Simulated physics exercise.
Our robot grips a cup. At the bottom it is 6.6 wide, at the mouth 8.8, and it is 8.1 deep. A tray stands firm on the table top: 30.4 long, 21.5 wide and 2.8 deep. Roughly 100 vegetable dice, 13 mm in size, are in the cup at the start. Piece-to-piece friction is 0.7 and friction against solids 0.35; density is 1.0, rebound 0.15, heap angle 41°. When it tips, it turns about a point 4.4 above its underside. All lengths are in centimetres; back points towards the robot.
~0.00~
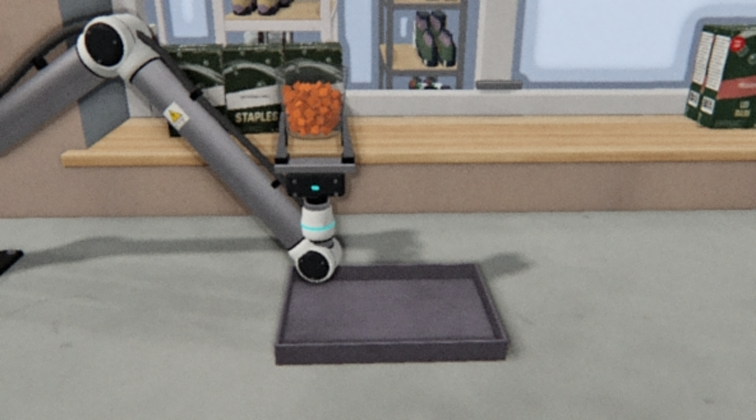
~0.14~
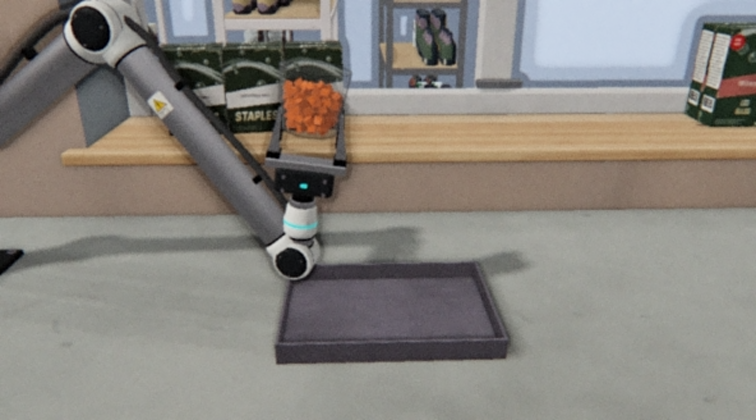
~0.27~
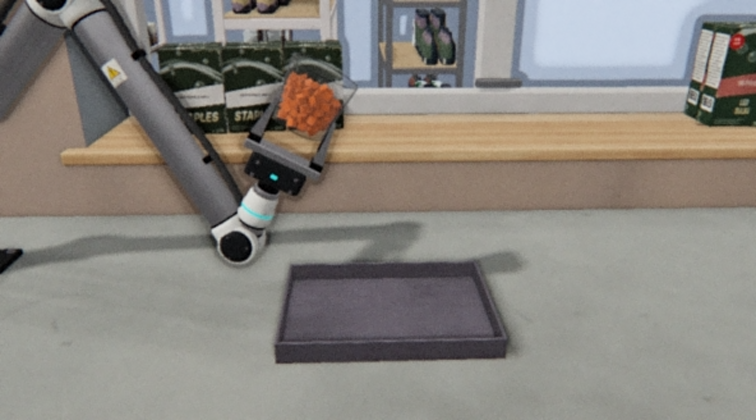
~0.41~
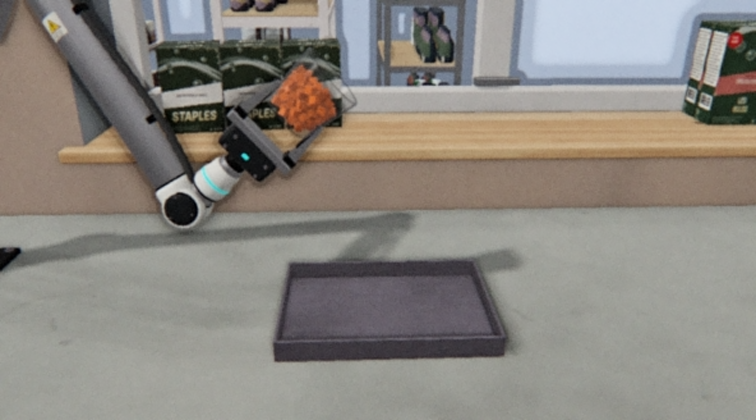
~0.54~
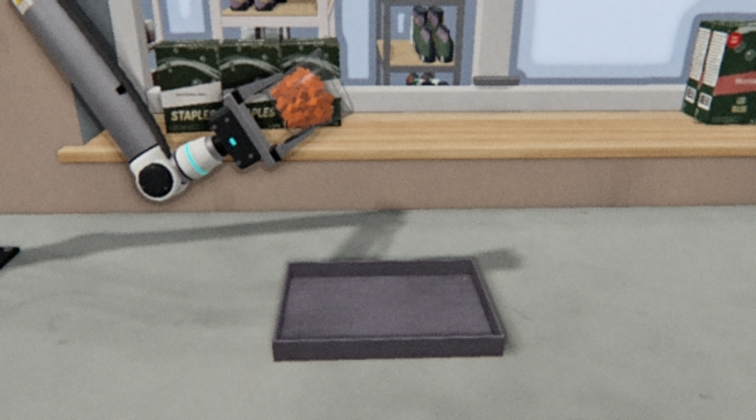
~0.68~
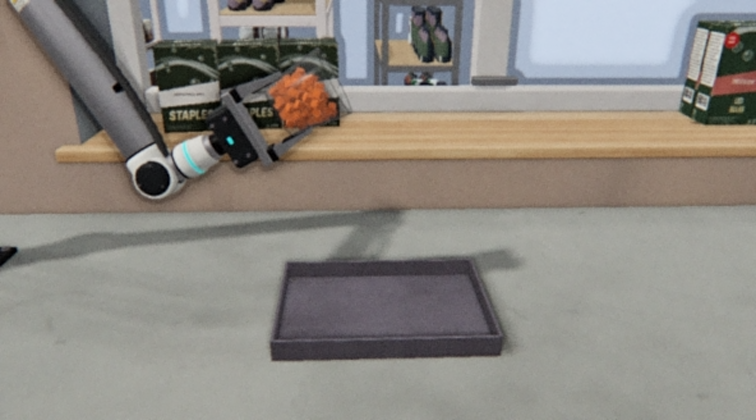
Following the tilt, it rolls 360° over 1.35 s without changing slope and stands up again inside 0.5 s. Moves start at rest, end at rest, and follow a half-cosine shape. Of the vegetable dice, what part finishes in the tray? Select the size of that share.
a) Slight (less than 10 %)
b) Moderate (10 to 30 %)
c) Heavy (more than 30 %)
Slight (less than 10 %).
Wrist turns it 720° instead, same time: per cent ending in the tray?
I'd expect some 0 per cent.
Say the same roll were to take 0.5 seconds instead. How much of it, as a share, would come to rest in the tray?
Then: Approx. 0 %.
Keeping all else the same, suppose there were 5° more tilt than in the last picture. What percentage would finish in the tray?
Roughly 5 per cent then.
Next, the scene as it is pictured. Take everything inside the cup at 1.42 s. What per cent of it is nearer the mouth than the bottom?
Mouth-half fraction: Approx. 40 %.
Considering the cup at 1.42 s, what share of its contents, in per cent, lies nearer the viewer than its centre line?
Roughly 40 per cent of the contents lies on the viewer's side of the centre line.
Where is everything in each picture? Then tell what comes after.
The first frame shows cup middle at (313, 102), upright; upper third of the load around (313, 95), from x 285 to 340, top at y 85; 104 in the cup.
The second frame shows cup middle at (313, 101), tipped 8°; upper third of the load around (309, 93), from x 290 to 340, top at y 85.
The third frame shows cup middle at (311, 100), tipped 28°; upper third of the load around (306, 92), from x 285 to 335, top at y 80.
The fourth frame shows cup middle at (309, 98), tipped 49°; upper third of the load around (301, 88), from x 275 to 330, top at y 70.
The fifth frame shows cup middle at (308, 97), tipped 61°; upper third of the load around (302, 86), from x 275 to 330, top at y 70.
The sixth frame shows cup middle at (306, 97), tipped 62°; upper third of the load around (300, 86), from x 275 to 330, top at y 75; 104 in the cup.
After 1.42 s, tipped 62°, highest piece 36 above the table; 104 in the cup.
After 2.16 s, tipped 52°, highest piece 35 above the table; 104 in the cup.
After 2.73 s, upright, highest piece 36 above the table; 104 in the cup.
After 3.43 s, upright, highest piece 36 above the table; 104 in the cup.
At rest, 104 in the cup. That is 0 % in the tray.
